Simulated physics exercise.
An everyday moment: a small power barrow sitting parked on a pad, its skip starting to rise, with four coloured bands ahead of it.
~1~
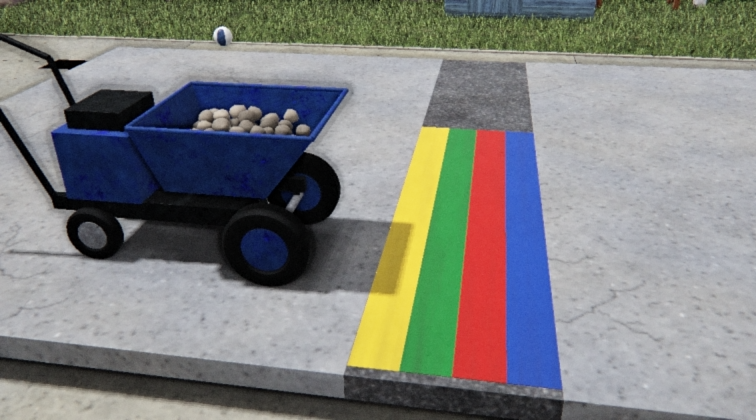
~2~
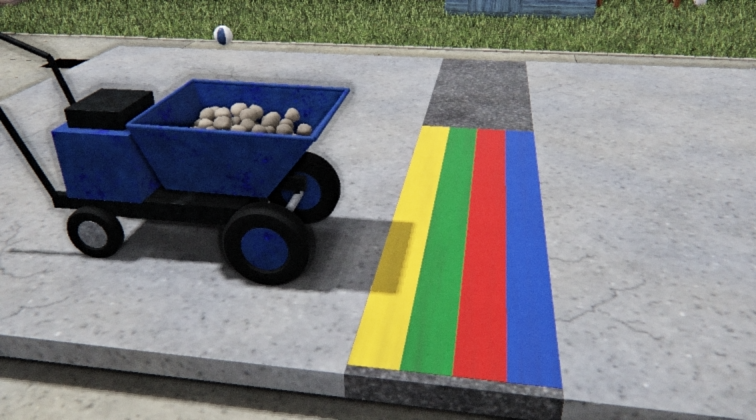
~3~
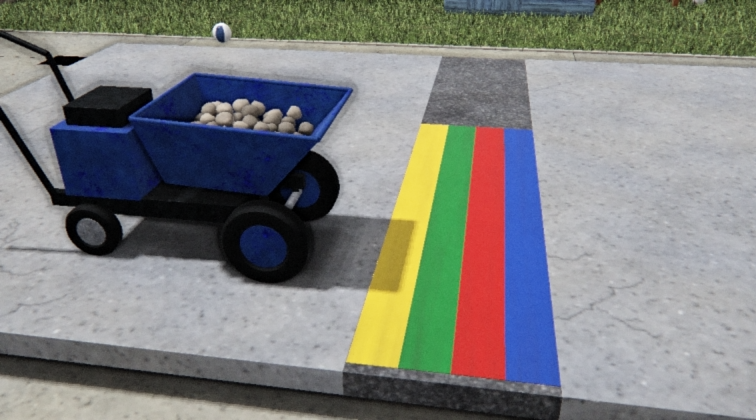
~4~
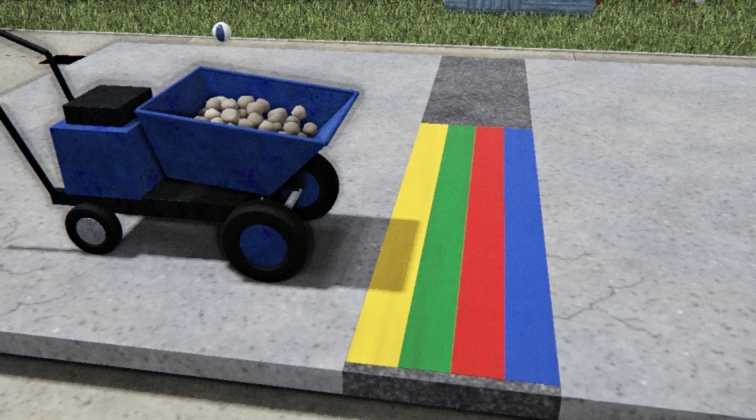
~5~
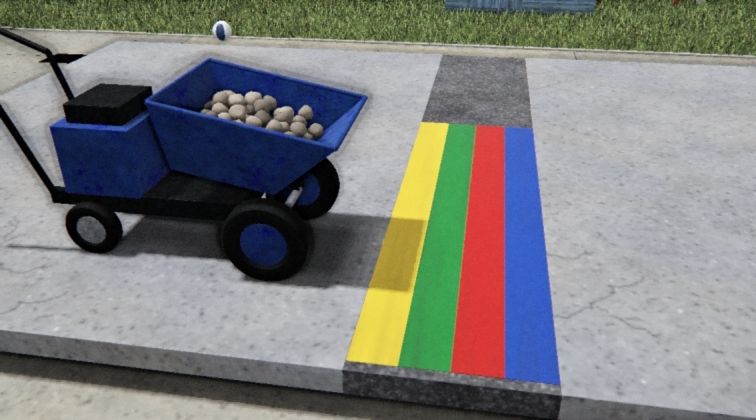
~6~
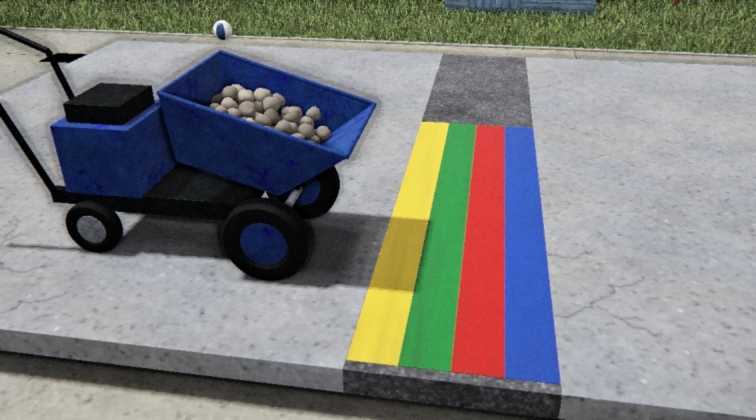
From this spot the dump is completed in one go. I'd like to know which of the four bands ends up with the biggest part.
The biggest part ends up on the green band.
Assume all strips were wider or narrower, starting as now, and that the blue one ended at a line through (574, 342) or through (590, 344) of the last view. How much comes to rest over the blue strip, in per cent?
0 % and 0 %.
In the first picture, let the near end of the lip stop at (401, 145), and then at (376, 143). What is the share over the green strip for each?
In order: 0 % and 0 %.
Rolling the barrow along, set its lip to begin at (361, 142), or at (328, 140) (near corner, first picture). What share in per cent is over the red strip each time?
40 % and 30 %.
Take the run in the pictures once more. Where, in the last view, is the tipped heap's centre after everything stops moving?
At about (451, 255).
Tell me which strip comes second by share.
The runner-up is the red one.
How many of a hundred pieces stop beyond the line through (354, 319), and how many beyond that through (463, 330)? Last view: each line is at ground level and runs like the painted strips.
About 80 percent, then about 30 percent.
Soon, skip tipped steeply; all in the skip.
A while on, skip tipped right over; most in the skip; a stray few over the yellow strip; a small part over the green strip.
Towards the end, skip tipped right over; about a quarter in the skip; a small part over the yellow strip; about a third over the green strip; about a quarter over the red strip; a small part over the blue strip; a stray few off the paint.
Finally, skip tipped right over; about a quarter in the skip; a small part over the yellow strip; about a third over the green strip; about a quarter over the red strip; a small part over the blue strip; a stray few off the paint.
